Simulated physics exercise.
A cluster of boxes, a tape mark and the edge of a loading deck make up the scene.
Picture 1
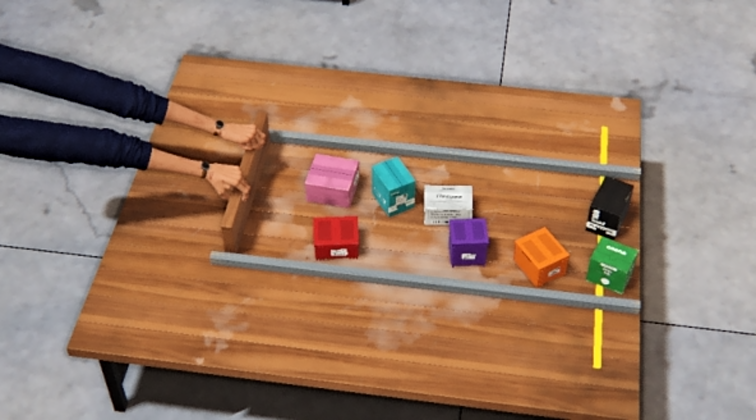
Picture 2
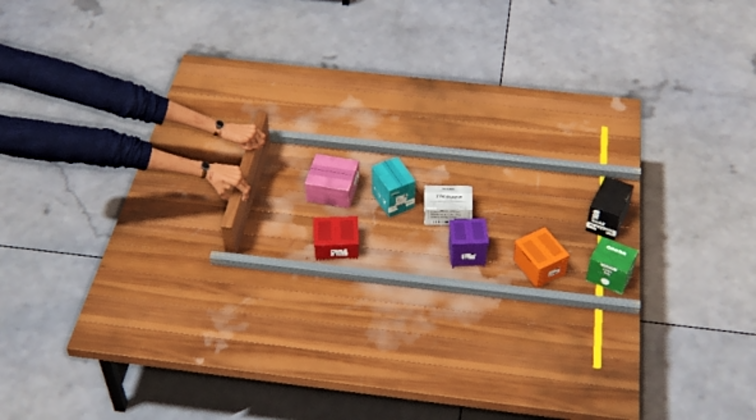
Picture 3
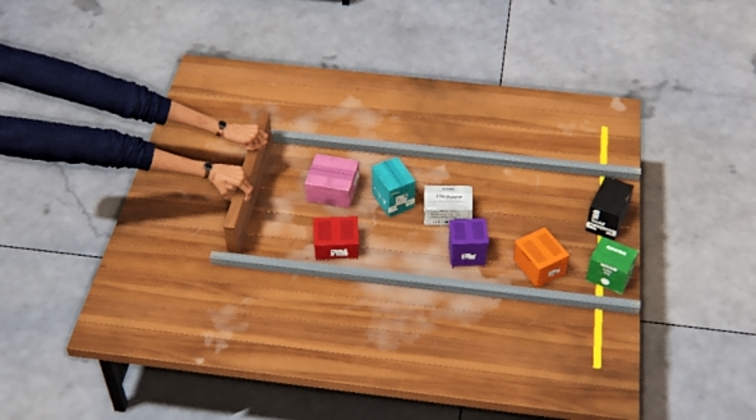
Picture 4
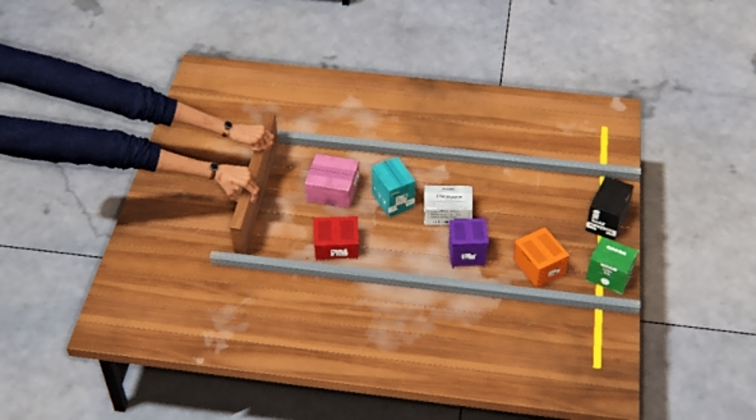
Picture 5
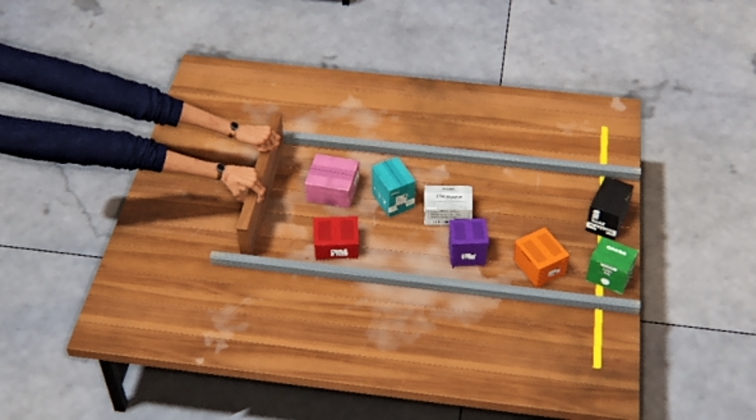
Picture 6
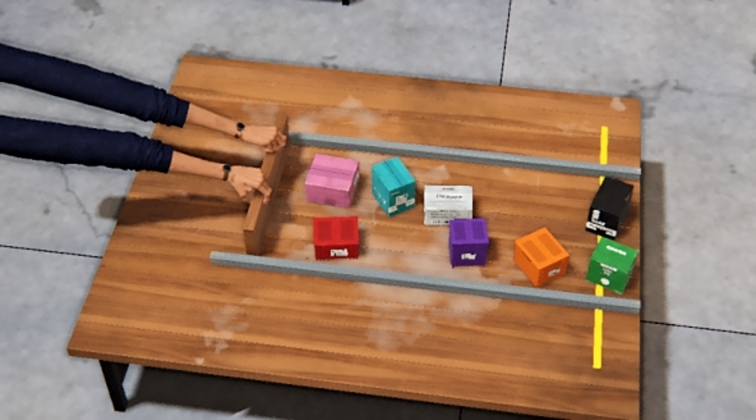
Eight coloured boxes sit on a brown wooden table above a grey concrete floor, seen from a fixed, raised viewpoint. Pink, red, turquoise, white, purple and orange boxes lie between two grey rails, with black and green ones at a yellow tape line on the right. Two dark-sleeved arms slide an upright wooden plank slowly rightward a short way, while the boxes stay still.
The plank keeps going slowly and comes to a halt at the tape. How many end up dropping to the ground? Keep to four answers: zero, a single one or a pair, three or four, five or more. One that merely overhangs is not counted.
The answer is five or more.
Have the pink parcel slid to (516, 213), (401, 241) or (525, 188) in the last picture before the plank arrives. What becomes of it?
At the three spots, the pink parcel tips over, tips over and keeps its place.
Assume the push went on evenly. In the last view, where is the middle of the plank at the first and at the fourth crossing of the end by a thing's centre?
At (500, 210) for the first, at (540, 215) for the fourth.
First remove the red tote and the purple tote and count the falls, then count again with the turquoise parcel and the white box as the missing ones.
4, then 4.
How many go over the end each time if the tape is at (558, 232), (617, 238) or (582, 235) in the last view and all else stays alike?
Going through each try, you'd get 4, 6 and 6.
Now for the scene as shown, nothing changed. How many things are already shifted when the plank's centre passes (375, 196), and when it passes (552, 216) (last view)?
Moved so far: 4, later 8.
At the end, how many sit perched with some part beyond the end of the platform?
I count 2 overhanging.
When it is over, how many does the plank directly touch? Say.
2.
Early on, none off yet; green box at rest near (612, 266); black parcel at rest near (610, 208); orange tote at rest near (541, 258).
Finally, the number that fall off is five or more; lost, turquoise parcel, white box, purple tote, orange tote, black parcel and green box.
